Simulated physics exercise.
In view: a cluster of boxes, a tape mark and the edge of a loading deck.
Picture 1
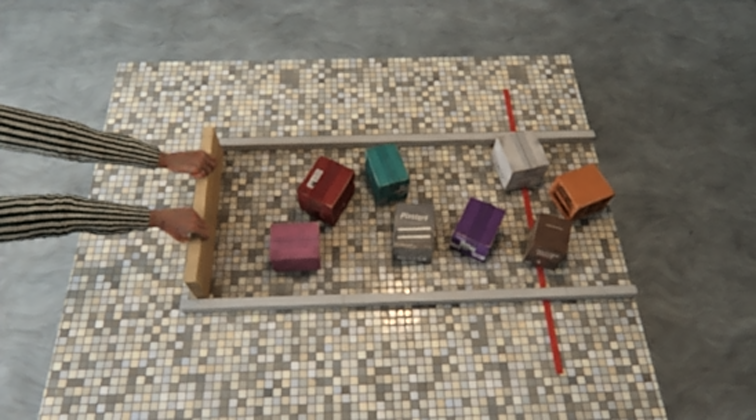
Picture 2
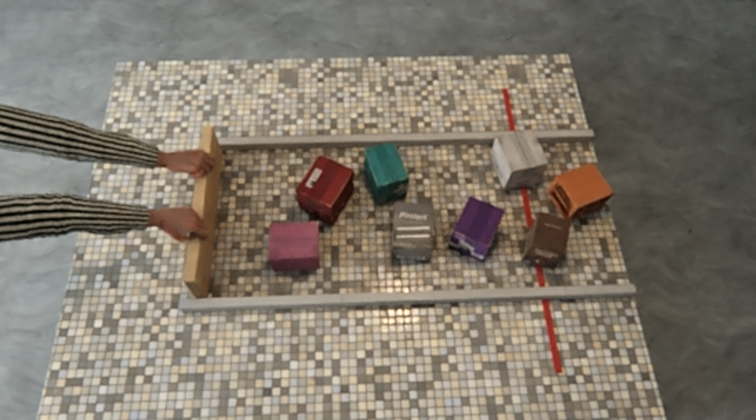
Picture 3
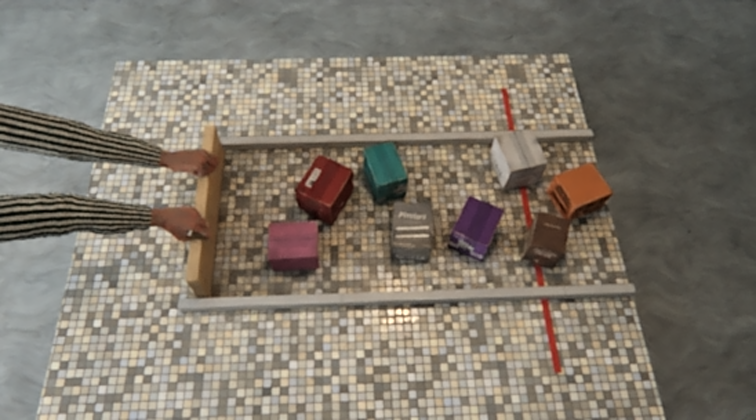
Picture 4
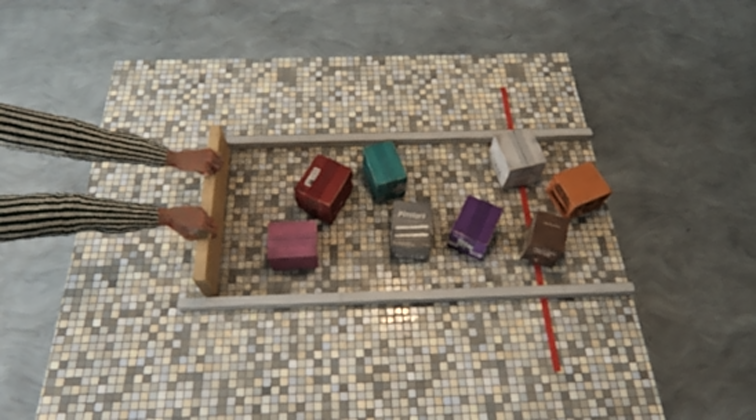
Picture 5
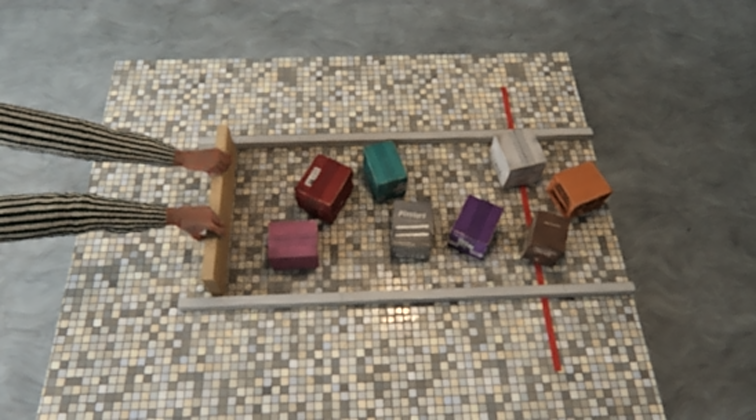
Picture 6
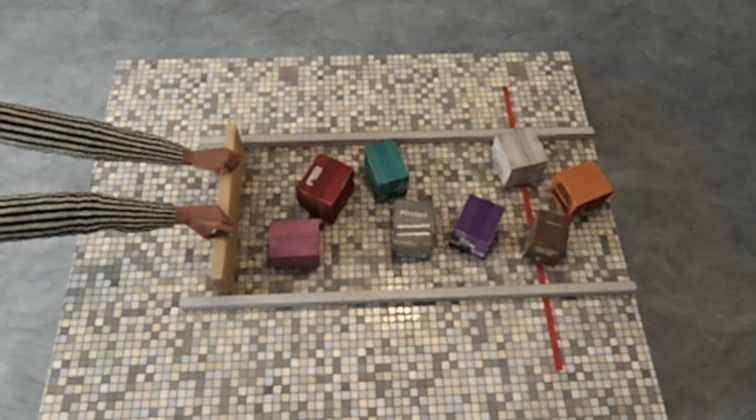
On a small-tiled mosaic surface with grey floor around it, seen from above by a nearly still camera, two pale rails run left to right. Between them sit red, pink, teal, grey and purple boxes, with white and brown ones by a red line and an orange one beyond. Two striped-sleeved arms hold a wooden plank still, then slide it slightly right, while the boxes stay put.
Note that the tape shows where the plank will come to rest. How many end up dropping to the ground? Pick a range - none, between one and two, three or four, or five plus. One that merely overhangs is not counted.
Range: Three or four.
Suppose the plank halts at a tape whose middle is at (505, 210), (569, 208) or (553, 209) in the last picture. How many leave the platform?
Tallies in the order given: 2, 6, 5.
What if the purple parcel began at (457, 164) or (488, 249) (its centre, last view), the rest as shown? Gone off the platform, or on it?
First place: It goes off; second place: It goes off.
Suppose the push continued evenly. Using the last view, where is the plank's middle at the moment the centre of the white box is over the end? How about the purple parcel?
Approx. (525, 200) / approx. (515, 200) for the other.
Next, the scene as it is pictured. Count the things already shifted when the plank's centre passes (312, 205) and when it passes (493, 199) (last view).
Answer - first 2, then 8.
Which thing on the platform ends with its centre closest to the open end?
That's the grey box.
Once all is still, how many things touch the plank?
2.
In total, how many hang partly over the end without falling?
0, I think.
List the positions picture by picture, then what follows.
The first picture shows orange crate (581, 193); brown box (547, 242); white box (519, 161); plank (206, 210); tape (529, 213).
The second picture shows brown box (546, 241); pink parcel (295, 247).
The third picture shows white box (517, 160); plank (207, 209).
The fourth picture shows orange crate (578, 191); red parcel (325, 189).
The fifth picture shows brown box (545, 239); purple parcel (475, 227).
The sixth picture shows orange crate (580, 190); brown box (547, 239); white box (518, 158); plank (229, 207); tape (529, 209).
Early on, none off yet; orange crate at rest near (580, 190); brown box at rest near (547, 239); white box at rest near (518, 158).
A while later, none off yet; orange crate at rest near (580, 190); brown box at rest near (548, 239); white box at rest near (518, 158).
Further along, none off yet; orange crate travelled a little near (601, 184); brown box travelled well along near (623, 240); white box travelled about its own width near (559, 155).
Finally, the number that fall off is three or four; lost, purple parcel, white box, brown box and orange crate.
